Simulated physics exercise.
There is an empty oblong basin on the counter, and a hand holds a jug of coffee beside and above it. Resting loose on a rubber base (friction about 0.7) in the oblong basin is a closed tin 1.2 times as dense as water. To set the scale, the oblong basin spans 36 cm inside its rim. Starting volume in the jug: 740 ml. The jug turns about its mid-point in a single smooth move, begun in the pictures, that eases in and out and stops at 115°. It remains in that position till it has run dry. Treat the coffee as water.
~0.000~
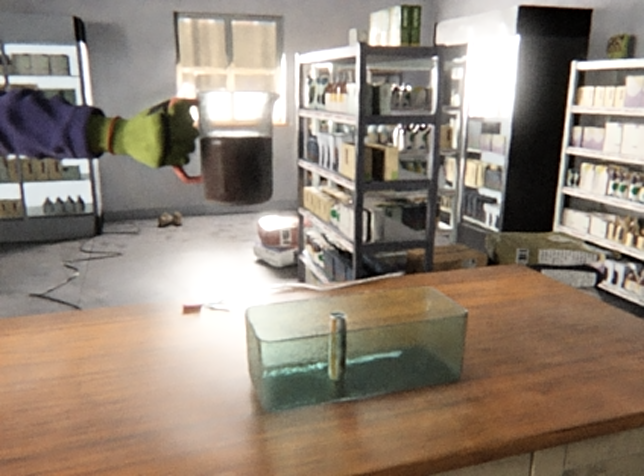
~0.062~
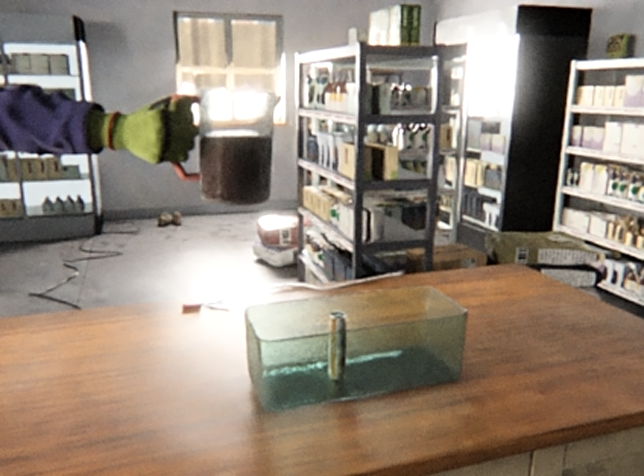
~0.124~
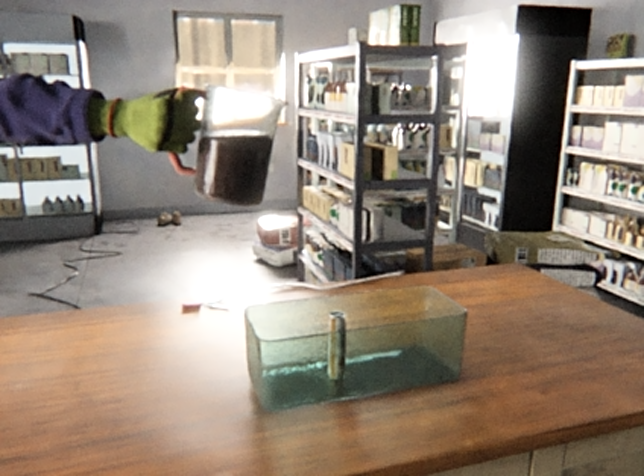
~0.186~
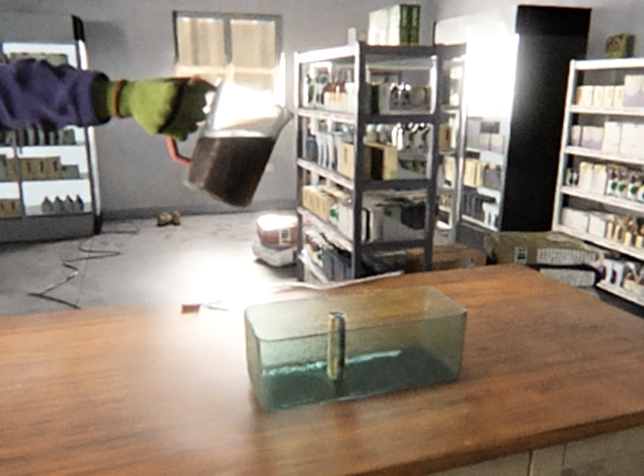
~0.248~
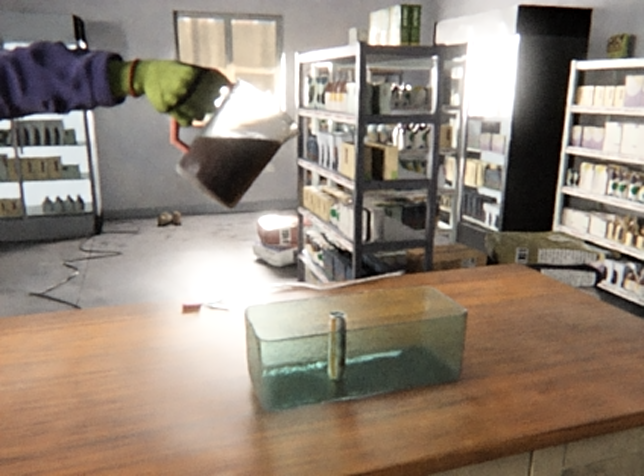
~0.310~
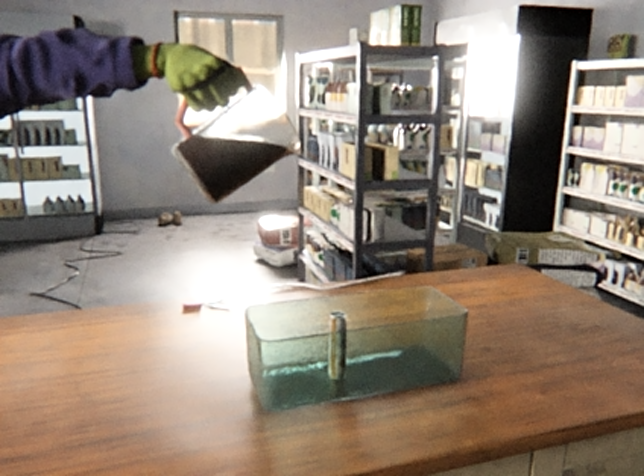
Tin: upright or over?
My bet is it never capsizes.
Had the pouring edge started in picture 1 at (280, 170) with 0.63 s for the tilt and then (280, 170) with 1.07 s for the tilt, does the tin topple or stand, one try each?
Try 1: Tipped over; try 2: Tipped over.
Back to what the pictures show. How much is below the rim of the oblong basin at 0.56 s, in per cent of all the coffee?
Some 1 per cent.
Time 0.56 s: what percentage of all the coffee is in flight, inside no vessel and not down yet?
It comes to about 38 percent.
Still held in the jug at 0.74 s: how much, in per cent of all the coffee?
I'd estimate some 14 per cent.
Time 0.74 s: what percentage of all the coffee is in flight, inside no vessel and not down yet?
Estimate: Around 38 per cent.
Then, 0.56 s in, the tilt is 111° and 61 per cent is still to pour; the tin stands where it began.
Then, 0.74 s in, the tilt is 115° and 13 per cent is still to pour; the tin stands where it began.
Then, 0.93 s in, the tilt is 115° and 1 per cent is still to pour; the tin stands where it began.
Then, 1.13 s in, the tilt is 115° and 0 per cent is still to pour; the tin stands where it began.
Finally, the tin stands where it began.
